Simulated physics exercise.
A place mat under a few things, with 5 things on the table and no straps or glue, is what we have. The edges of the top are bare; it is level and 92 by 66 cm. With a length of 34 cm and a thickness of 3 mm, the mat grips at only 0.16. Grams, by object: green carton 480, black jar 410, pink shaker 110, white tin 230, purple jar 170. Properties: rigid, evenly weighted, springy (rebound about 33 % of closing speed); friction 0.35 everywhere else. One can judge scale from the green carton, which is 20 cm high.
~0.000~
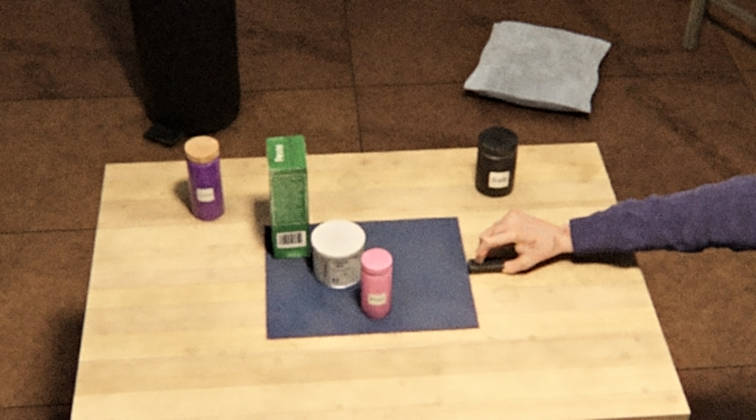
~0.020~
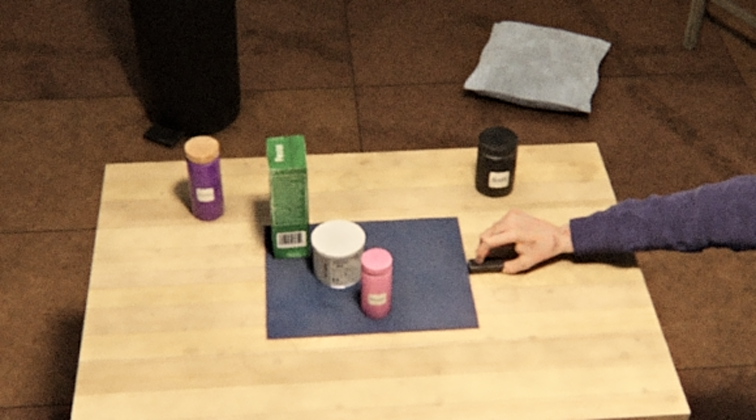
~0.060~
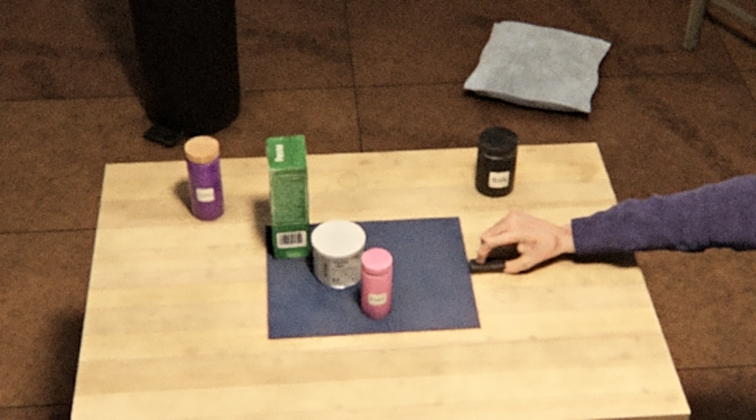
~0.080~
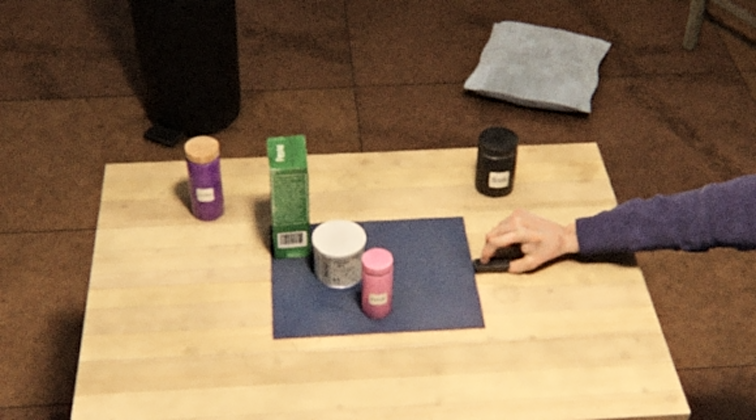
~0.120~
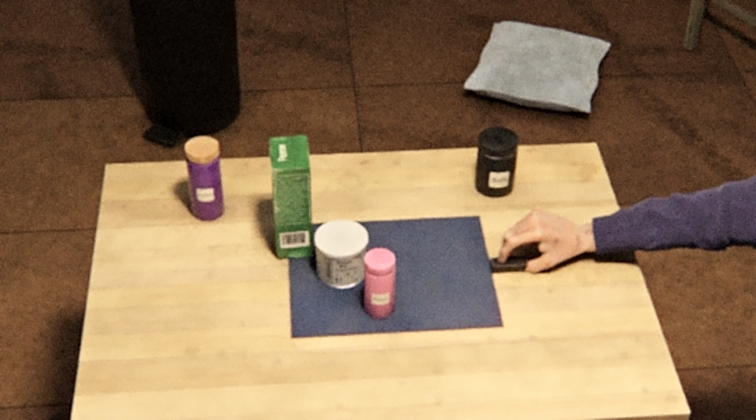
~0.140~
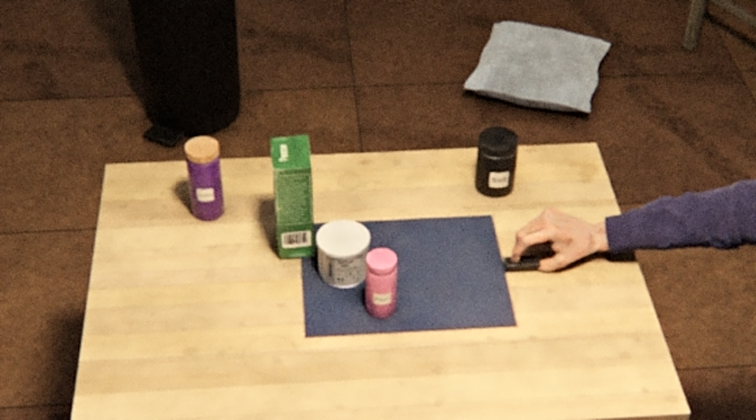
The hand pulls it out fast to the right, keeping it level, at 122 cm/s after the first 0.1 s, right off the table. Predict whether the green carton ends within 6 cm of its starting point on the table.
Within 6 cm.
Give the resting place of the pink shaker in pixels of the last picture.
Its centre ends close to (415, 283) in the last view.
By 0.24 s, mat out by 18 cm; green carton 2 cm from its spot near (302, 198); white tin tilted 3°; pink shaker 3 cm from its spot.
By 0.44 s, mat out by 43 cm; green carton 2 cm from its spot near (298, 199); pink shaker tilted 12°; white tin 5 cm from its spot.
By 0.64 s, mat out by 67 cm; green carton 2 cm from its spot near (299, 199); pink shaker tilted 6°; white tin 5 cm from its spot.
When it is over (1.2 s), not toppled but over 6 cm from the start, pink shaker; the other 4 within 6 cm of the start. End places, in pixels of the last picture, green carton near (300, 199).
